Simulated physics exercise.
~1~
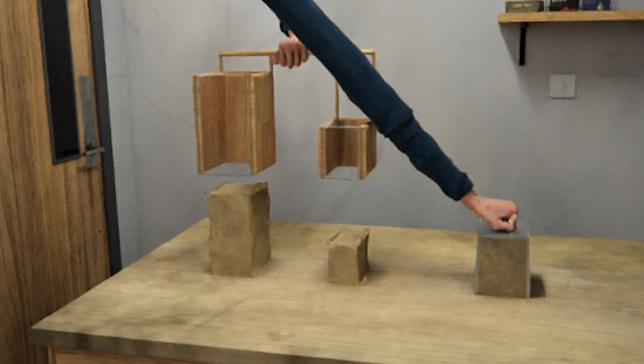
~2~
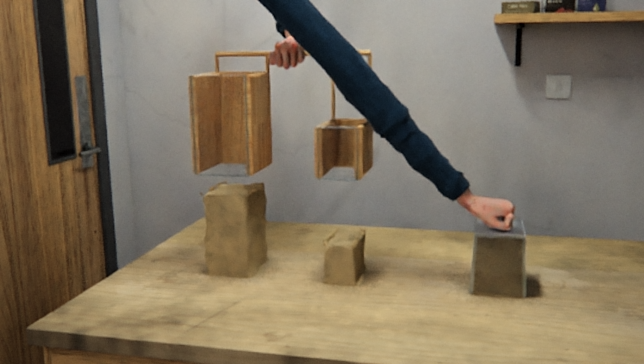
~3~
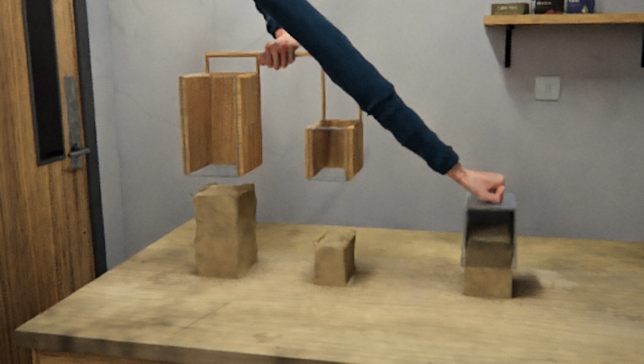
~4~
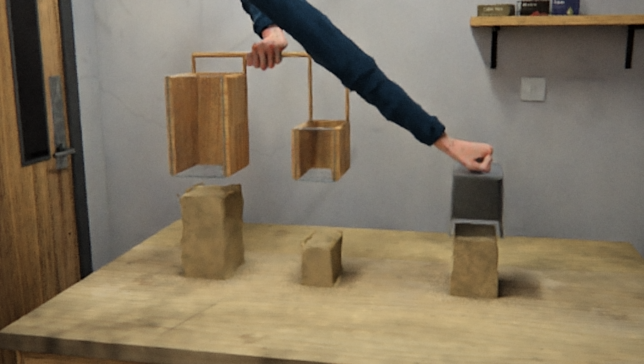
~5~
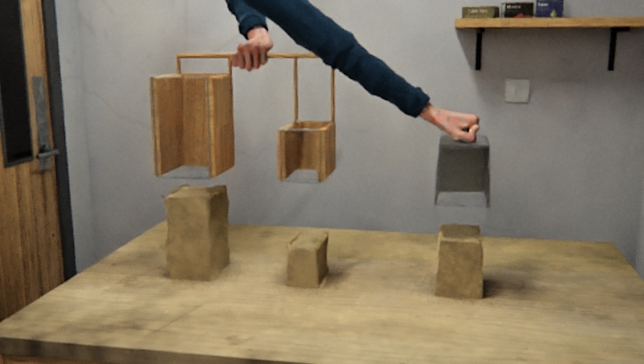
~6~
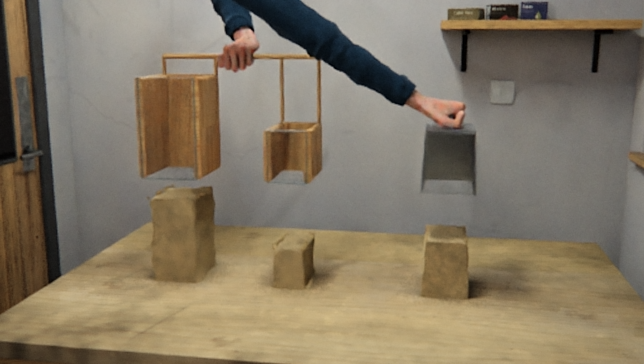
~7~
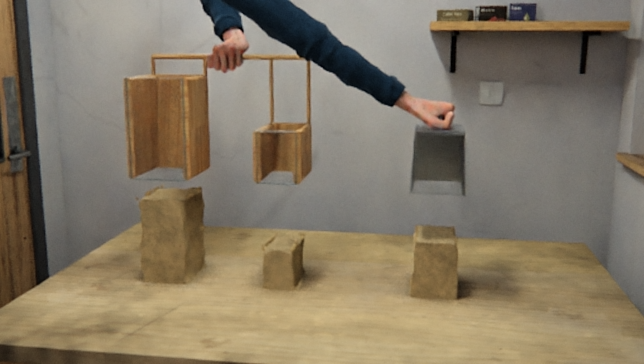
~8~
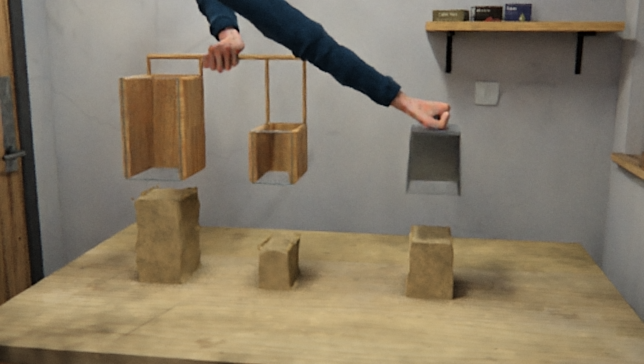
On a wooden table, a hand lifts a grey tin off damp sand, which stays standing.
